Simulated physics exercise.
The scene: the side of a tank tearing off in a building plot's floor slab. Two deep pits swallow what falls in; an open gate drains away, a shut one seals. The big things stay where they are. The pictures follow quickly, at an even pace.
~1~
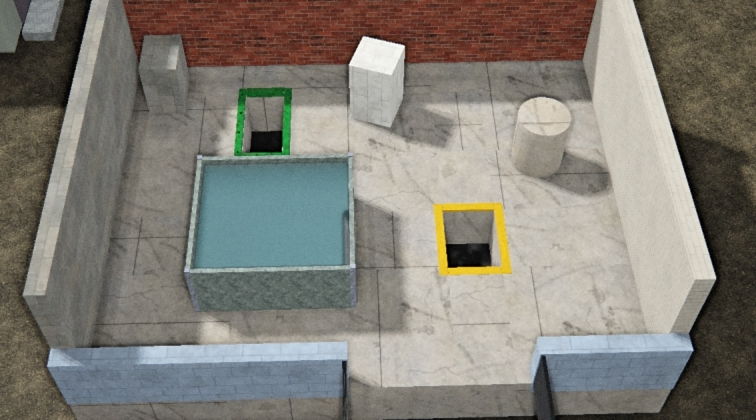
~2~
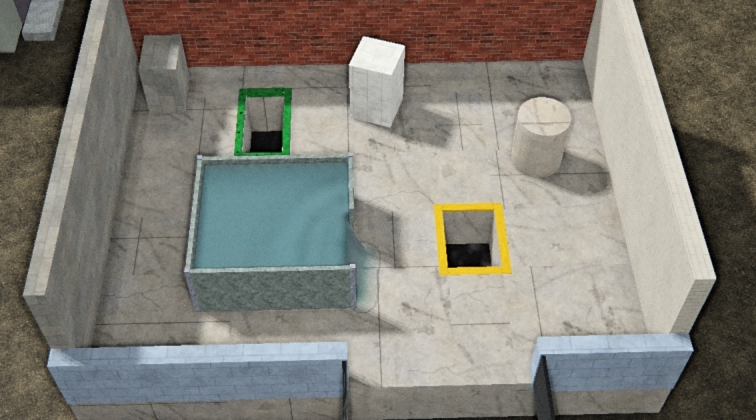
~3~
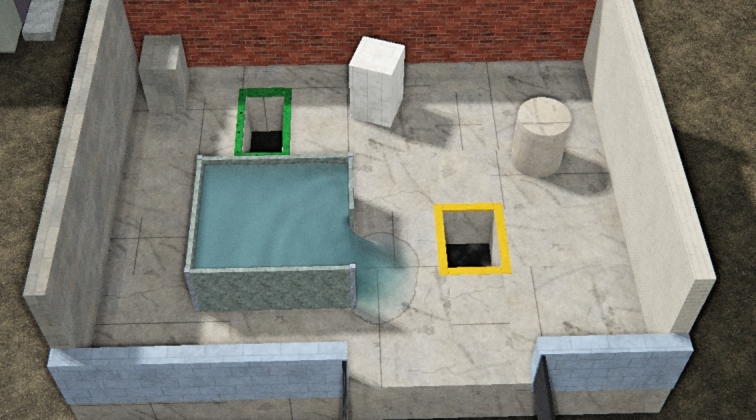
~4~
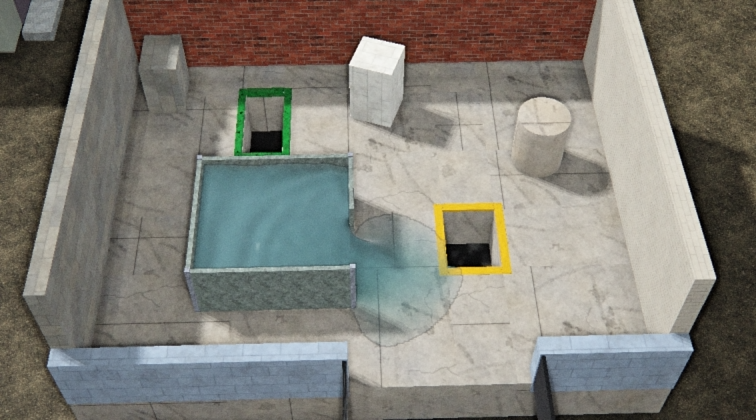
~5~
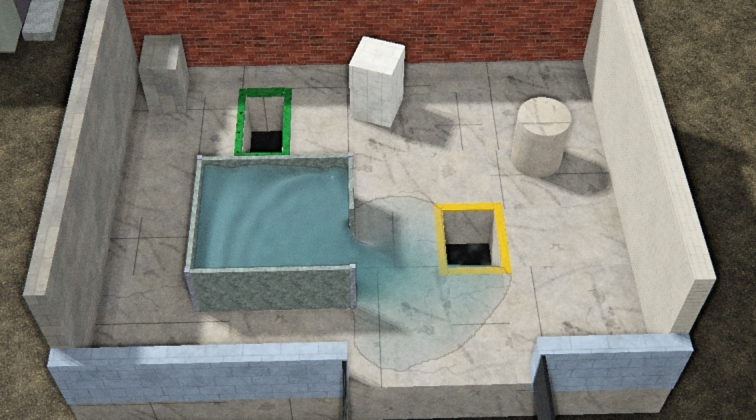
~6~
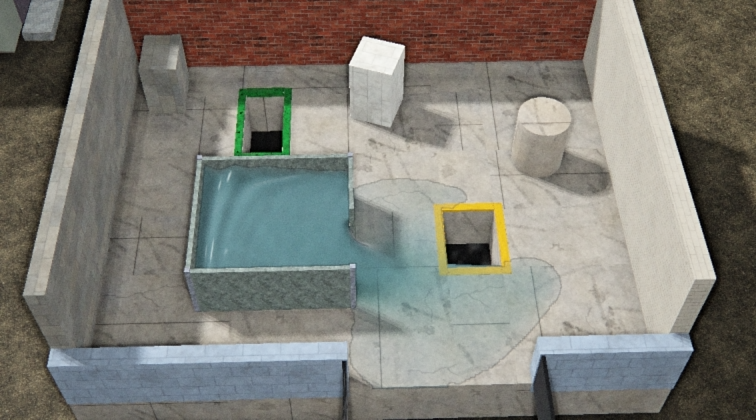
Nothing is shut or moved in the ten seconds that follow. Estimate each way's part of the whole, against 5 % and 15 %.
The gate takes over 15 %; the yellow pit takes over 15 %; the green pit takes under 5 %.
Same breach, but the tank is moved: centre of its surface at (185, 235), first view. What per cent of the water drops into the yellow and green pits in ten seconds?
Parts in a hundred: Yellow 20, green 0.
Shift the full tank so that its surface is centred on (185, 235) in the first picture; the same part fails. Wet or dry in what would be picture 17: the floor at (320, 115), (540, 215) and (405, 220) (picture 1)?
In that order: Not flooded, no water, flooded.
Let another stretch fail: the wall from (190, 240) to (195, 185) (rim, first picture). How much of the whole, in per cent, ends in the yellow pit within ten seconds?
Per cent: Yellow 4.
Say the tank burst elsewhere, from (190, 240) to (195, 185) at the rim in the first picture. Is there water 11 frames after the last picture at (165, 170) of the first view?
There: Under water.
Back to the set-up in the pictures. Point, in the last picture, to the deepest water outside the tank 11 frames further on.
I would point to (614, 364).
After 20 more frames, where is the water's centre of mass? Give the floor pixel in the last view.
Around (390, 256).
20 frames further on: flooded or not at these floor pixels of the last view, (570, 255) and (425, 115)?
One after the other: Awash, dry.
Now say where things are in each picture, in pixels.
In the first frame, the water tank at (273, 214) is whole and still.
In the second frame, the front is at (358, 310), out from the gap at (351, 265).
In the third frame, water pours out at (351, 265) and has run to (409, 253).
In the fourth frame, the front is at (455, 285), out from the gap at (351, 266).
In the fifth frame, water pours out at (351, 266) and has run to (504, 283).
In the sixth frame, the front is at (554, 290), out from the gap at (351, 266).
A moment on, water covers 25 % of the floor; the gate 2 %, the yellow pit 7 %, the green pit 0 %.
Next, water covers 25 % of the floor; the gate 6 %, the yellow pit 13 %, the green pit 0 %.
Then, water covers 30 % of the floor; the gate 10 %, the yellow pit 19 %, the green pit 0 %.
Later, water covers 50 % of the floor; the gate 15 %, the yellow pit 27 %, the green pit 0 %.
In the end, water covers 70 % of the floor; the gate 19 %, the yellow pit 33 %, the green pit 0 %.
